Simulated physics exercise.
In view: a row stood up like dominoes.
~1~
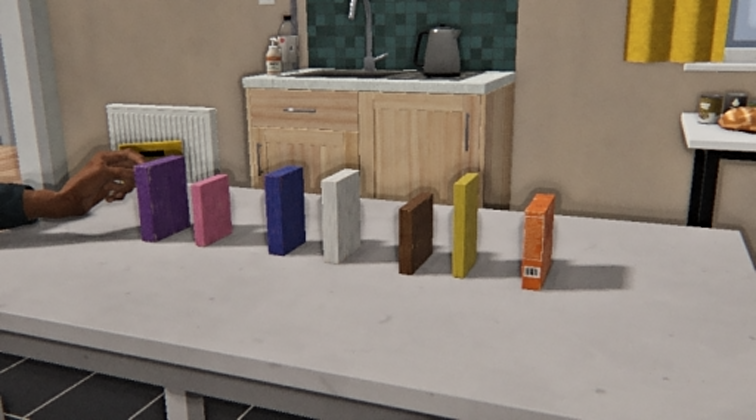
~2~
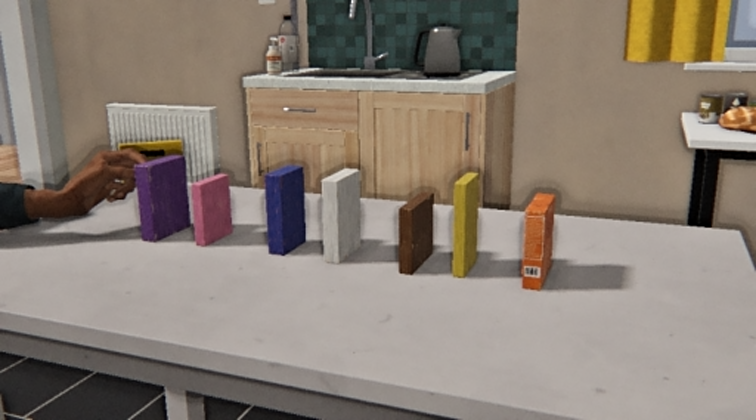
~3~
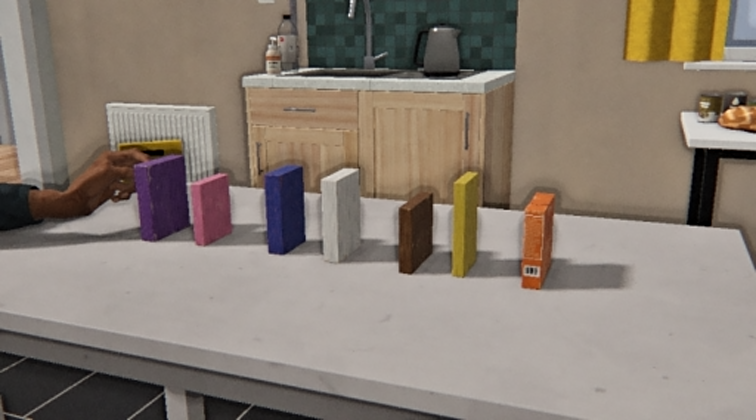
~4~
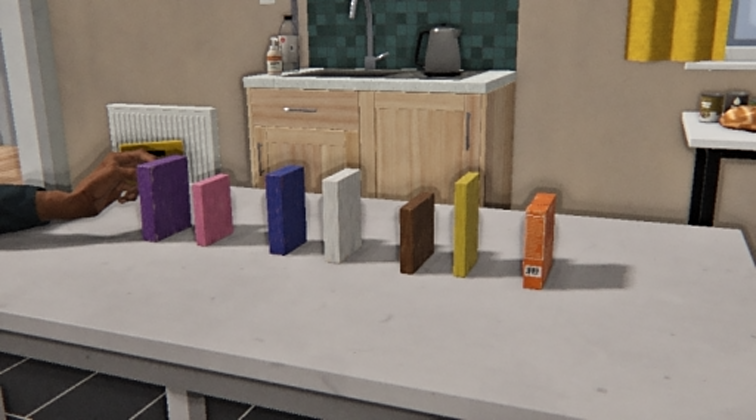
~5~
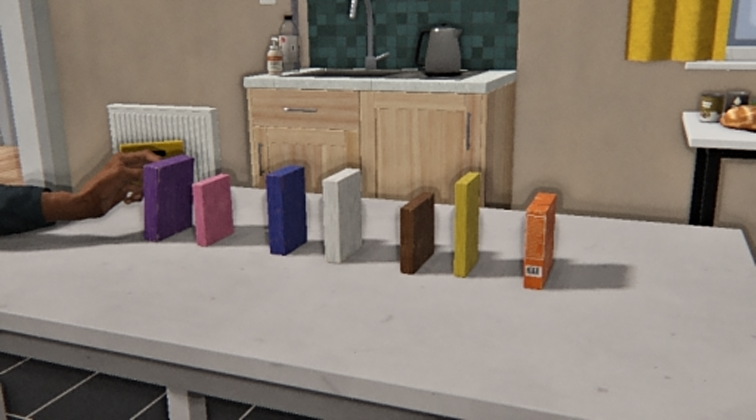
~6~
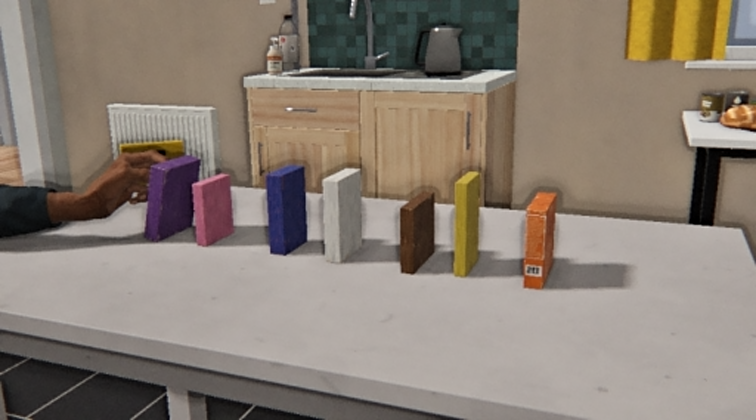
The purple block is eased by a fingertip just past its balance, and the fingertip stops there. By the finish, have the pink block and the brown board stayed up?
Pink block: No, fallen; brown board: Yes, still up.
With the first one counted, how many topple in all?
The count is 2.
Then, 0.30 s past the last view, purple block 54° over; pink block rocked 26° from its first pose near (227, 211).
Then, 0.40 s past the last view, purple block 77° over; pink block on its side near (251, 240).
Then, 1.20 s past the last view, pink block resting near (250, 240); brown board resting near (418, 232).
Finally, down or leaning hard on the table, pink block; the other 4 still in place. Final places as the last picture's camera would see them, pink block near (252, 238), brown board near (418, 232).
